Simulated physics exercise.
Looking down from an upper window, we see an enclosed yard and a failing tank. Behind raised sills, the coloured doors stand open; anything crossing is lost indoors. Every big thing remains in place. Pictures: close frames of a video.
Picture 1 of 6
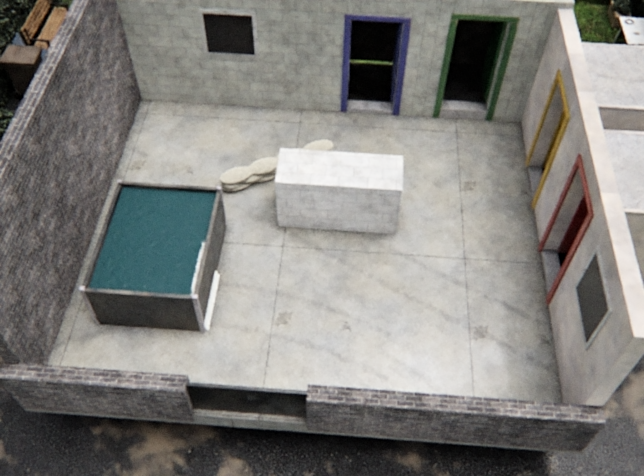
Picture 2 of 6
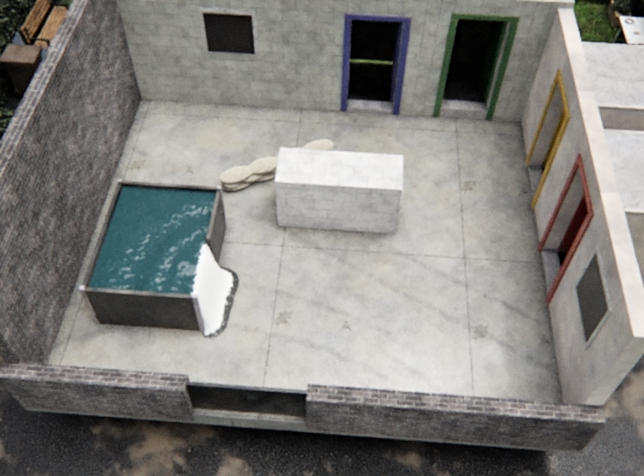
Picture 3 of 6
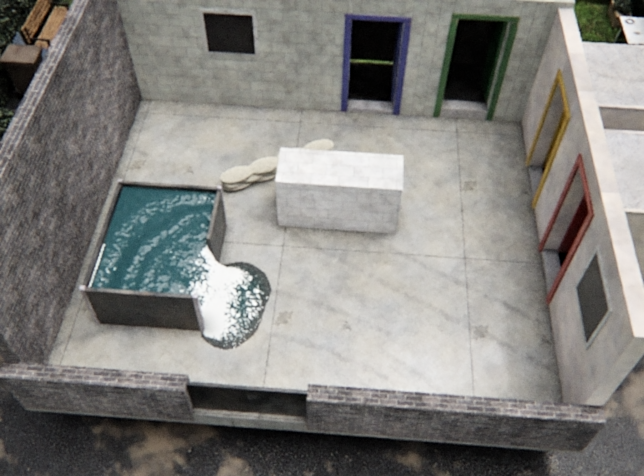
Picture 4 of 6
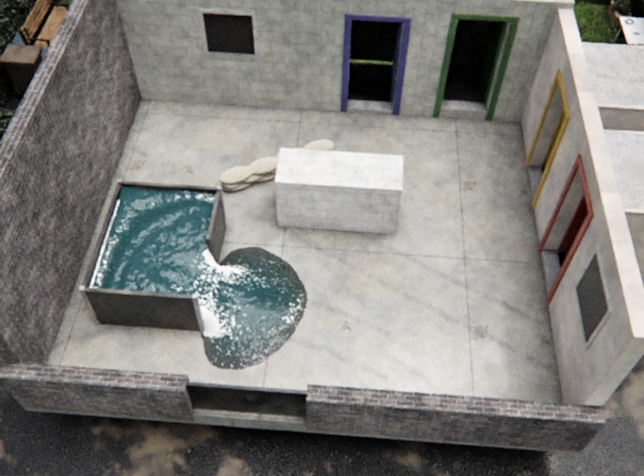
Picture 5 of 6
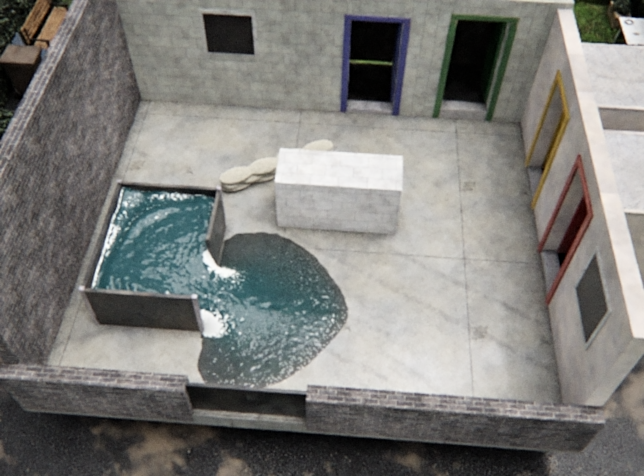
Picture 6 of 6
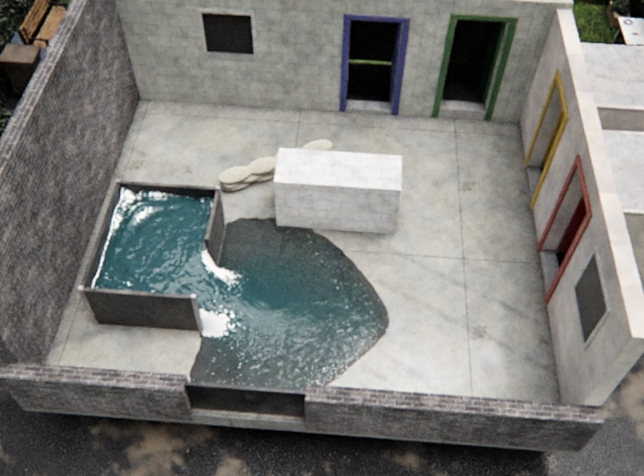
Water pours from a gap in the tank's right side and spreads across the yard floor.
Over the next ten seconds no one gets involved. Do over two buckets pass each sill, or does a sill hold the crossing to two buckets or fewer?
As I see it, the red door will top two buckets; the blue door will not top two buckets; the green door will not top two buckets; the yellow door will top two buckets.
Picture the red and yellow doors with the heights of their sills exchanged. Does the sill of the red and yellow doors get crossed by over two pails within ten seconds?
The red door exceeds the limit; the yellow door falls short.
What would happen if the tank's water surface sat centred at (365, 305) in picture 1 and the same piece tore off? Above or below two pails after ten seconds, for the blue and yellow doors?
Blue door tops it, yellow door tops it.
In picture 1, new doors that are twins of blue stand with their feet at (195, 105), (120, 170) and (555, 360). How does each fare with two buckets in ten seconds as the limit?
In order: Falls short, falls short, exceeds it.
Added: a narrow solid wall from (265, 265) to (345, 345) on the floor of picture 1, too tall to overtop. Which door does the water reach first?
Answer: The red one.
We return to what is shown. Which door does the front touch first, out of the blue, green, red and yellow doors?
I say the door marked red.
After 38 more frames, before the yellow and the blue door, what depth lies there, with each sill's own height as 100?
Some 210 percent, then some 110 percent.
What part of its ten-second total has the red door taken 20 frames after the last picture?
About 70 per cent.
A moment on, water covers 35 % of the floor; the red door not reached, the blue door not reached, the green door not reached, the yellow door not reached.
Next, water covers 45 % of the floor; the red door under two buckets in, the blue door not reached, the green door not reached, the yellow door not reached.
Then, water covers 45 % of the floor; the red door over two buckets in, the blue door not reached, the green door not reached, the yellow door under two buckets in.
Later, water covers 65 % of the floor; the red door far over two buckets in, the blue door wet at the sill, nothing in, the green door wet at the sill, nothing in, the yellow door over two buckets in.
In the end, water covers 95 % of the floor; the red door far over two buckets in, the blue door under two buckets in, the green door wet at the sill, nothing in, the yellow door over two buckets in.
